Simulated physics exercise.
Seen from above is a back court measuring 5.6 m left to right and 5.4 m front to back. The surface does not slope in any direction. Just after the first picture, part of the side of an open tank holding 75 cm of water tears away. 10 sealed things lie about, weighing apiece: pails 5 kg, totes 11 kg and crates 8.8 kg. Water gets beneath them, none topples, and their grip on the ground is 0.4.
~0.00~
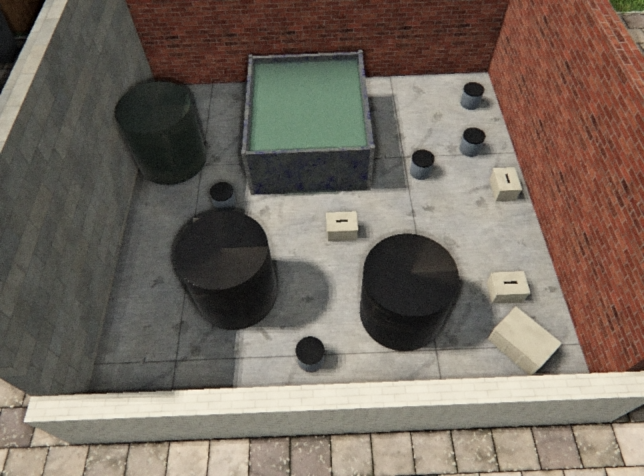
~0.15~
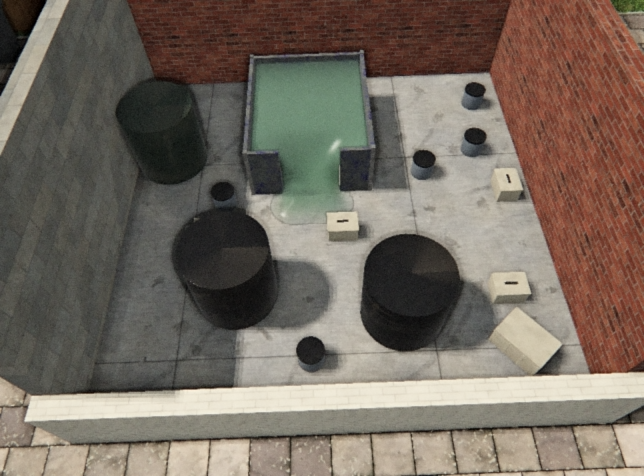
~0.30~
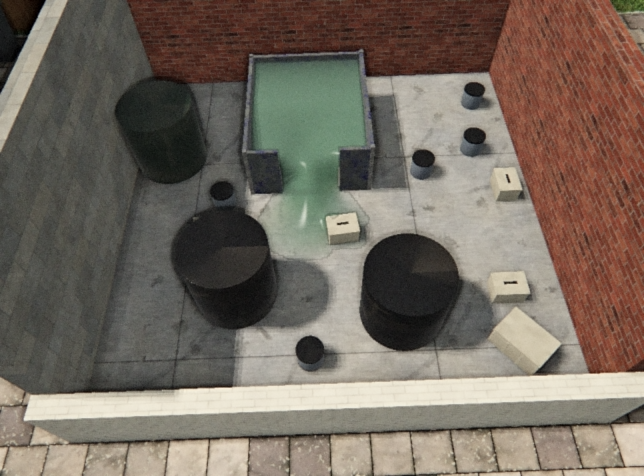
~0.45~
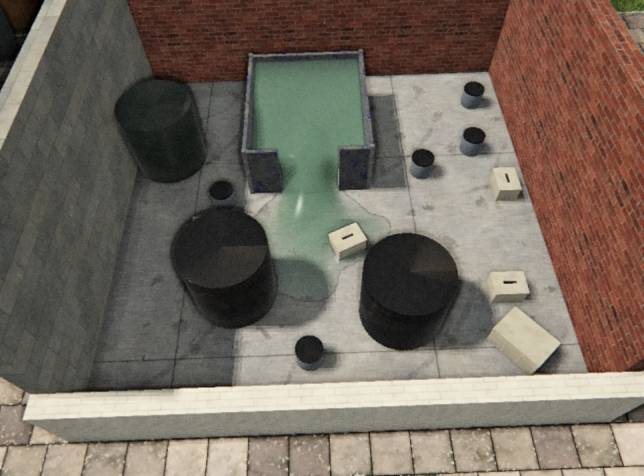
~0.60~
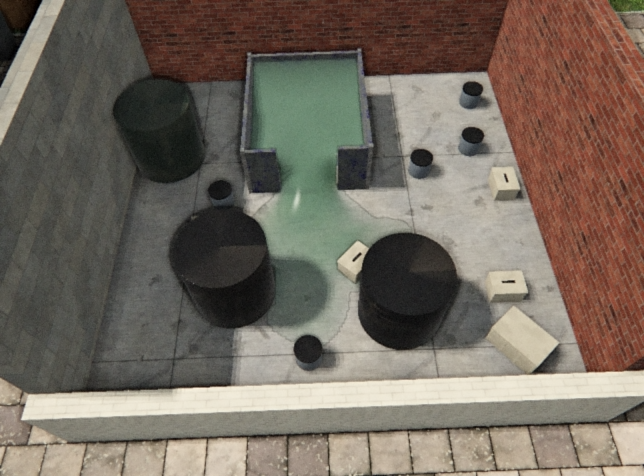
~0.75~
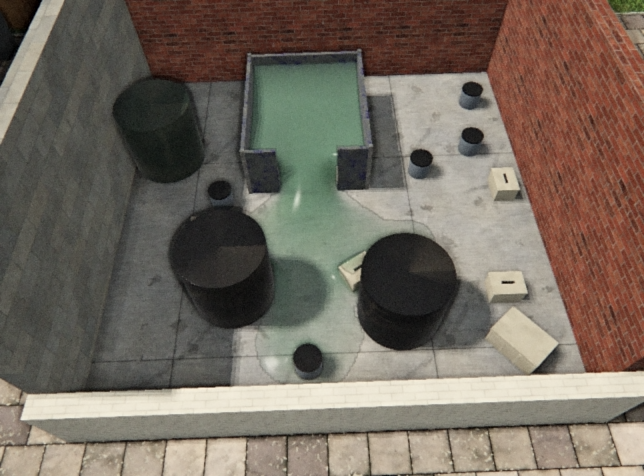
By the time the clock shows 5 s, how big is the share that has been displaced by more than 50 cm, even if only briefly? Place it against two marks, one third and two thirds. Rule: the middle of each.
I expect that share to be moderate, a third to two thirds.
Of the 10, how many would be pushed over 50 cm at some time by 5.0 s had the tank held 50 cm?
Then 3.
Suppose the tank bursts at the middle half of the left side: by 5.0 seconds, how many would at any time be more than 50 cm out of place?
Then 4 of them would.
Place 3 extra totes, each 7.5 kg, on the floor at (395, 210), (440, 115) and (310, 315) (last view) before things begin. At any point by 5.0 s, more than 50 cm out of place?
Outcome: Stays within first, stays within next, breaks the threshold last.
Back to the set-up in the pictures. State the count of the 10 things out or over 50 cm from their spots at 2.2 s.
It comes to 1.
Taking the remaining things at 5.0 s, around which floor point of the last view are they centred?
It works out to somewhere near (403, 199) on the floor.
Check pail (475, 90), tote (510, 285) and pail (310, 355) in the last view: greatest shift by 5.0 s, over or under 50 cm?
Taking them in turn, the answers are smaller, greater and greater.
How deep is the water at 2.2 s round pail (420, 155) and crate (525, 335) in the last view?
Roughly 0 and 5 cm.
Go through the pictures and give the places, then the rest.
In the first frame, a tote at (342, 221) rests on the ground; a pail at (310, 350) rests on the ground; water covers 2.9 m2; 0 of 10 have shifted.
In the second frame, a tote at (343, 221), on the bottom; a pail at (311, 350), on the bottom; 3.5 m2 under water; 0 of 10 have shifted.
In the third frame, a tote at (343, 224) rests on the ground, 5 cm from its start; a pail at (310, 349) rests on the ground; water covers 4.1 m2; 0 of 10 have shifted.
In the fourth frame, a tote at (348, 237), on the bottom, 27 cm from its start; a pail at (309, 349) rests on the ground; water covers 4.9 m2; 1 of 10 have shifted.
In the fifth frame, a tote at (357, 257), on the bottom, 60 cm from its start; a pail at (308, 348) rests on the ground; 5.9 m2 under water; 1 of 10 have shifted.
In the sixth frame, a tote at (359, 268) rests on the ground, 74 cm from its start; a pail at (308, 357), on the bottom, 10 cm from its start; water covers 7.1 m2; 2 of 10 have shifted.
After 1.1 s 1 of 10 are over 50 cm from their spots; 2 afloat.
After 2.2 s 1 of 10 are over 50 cm from their spots; 2 afloat.
After 3.5 s 4 of 10 are over 50 cm from their spots; 4 afloat.
After 5.0 s 6 of 10 are over 50 cm from their spots, and 6 have been at some point; 3 afloat.
